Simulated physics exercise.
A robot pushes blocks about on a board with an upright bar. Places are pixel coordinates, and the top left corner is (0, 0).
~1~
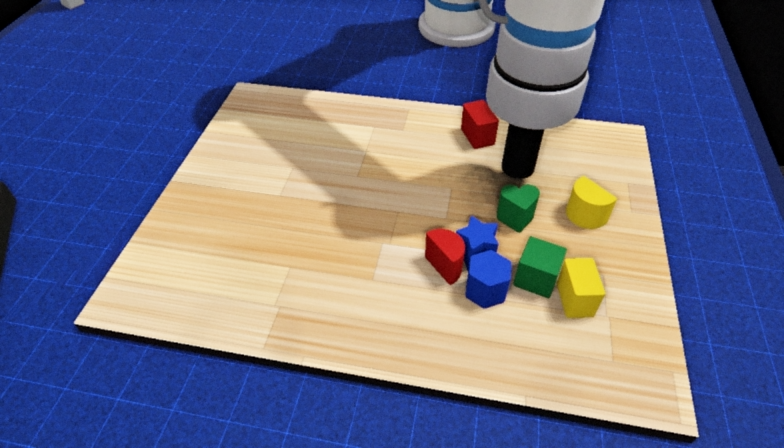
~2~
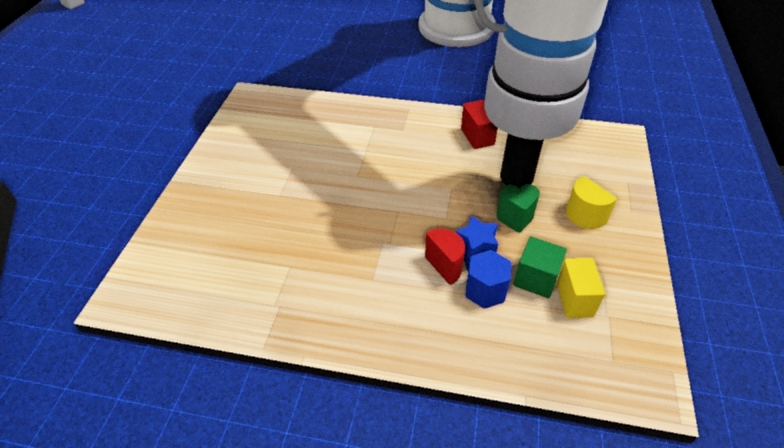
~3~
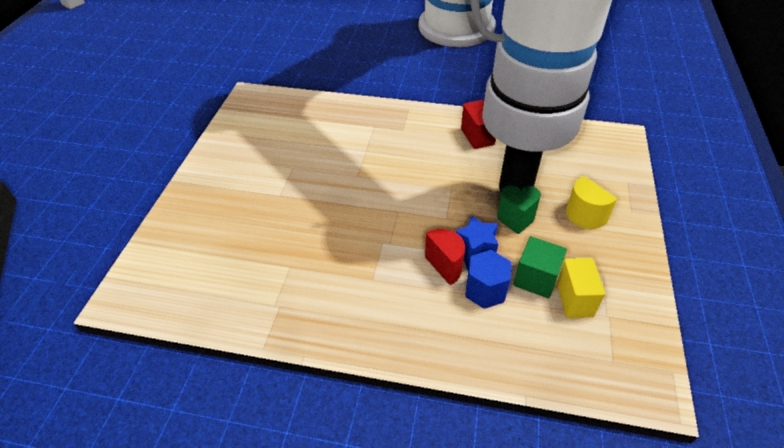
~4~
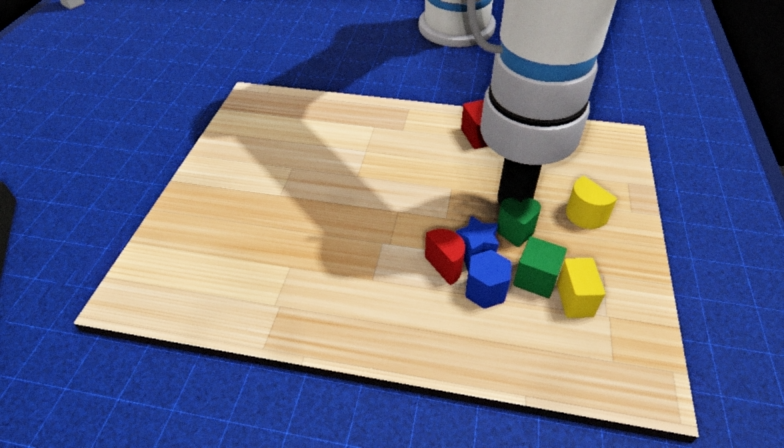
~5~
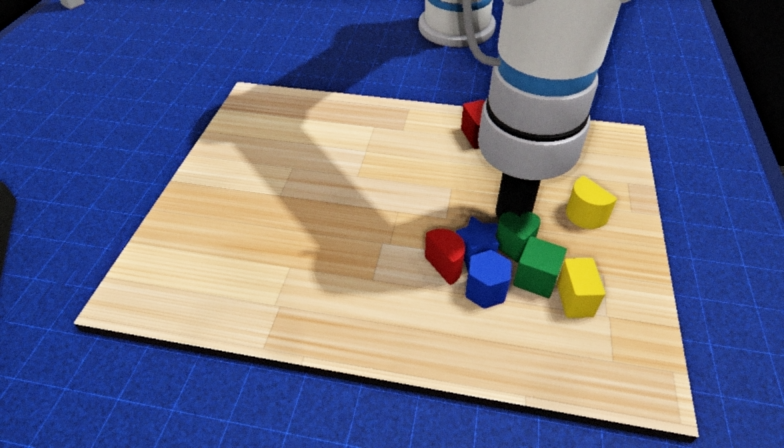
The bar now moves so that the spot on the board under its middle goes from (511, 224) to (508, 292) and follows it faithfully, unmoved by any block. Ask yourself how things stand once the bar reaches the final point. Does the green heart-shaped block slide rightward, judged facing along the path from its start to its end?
Yes - that is the case.
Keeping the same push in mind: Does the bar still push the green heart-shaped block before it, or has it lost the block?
At the end of the path, the bar is still pushing the green heart-shaped block ahead of it.
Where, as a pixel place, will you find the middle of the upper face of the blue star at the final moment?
I expect it at (475, 257).
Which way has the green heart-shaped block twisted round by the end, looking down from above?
The sense of turning is clockwise.
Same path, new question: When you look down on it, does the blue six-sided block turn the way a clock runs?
Yes, I think so.
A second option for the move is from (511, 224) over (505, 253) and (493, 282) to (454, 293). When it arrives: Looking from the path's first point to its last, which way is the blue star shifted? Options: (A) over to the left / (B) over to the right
B
What follows on the original path. Halfway along, bar at (511, 246); blue star at (475, 241), turned 25° clockwise; blue six-sided block at (484, 275), turned 20° clockwise; green heart-shaped block at (511, 258), turned 15° clockwise; green square at (549, 277), turned 50° anticlockwise.
At the end, bar at (511, 282); blue star at (475, 257), turned 80° clockwise; blue six-sided block at (464, 297), turned 40° clockwise; green heart-shaped block at (504, 295), turned 25° clockwise; green square at (553, 291), turned 95° anticlockwise.
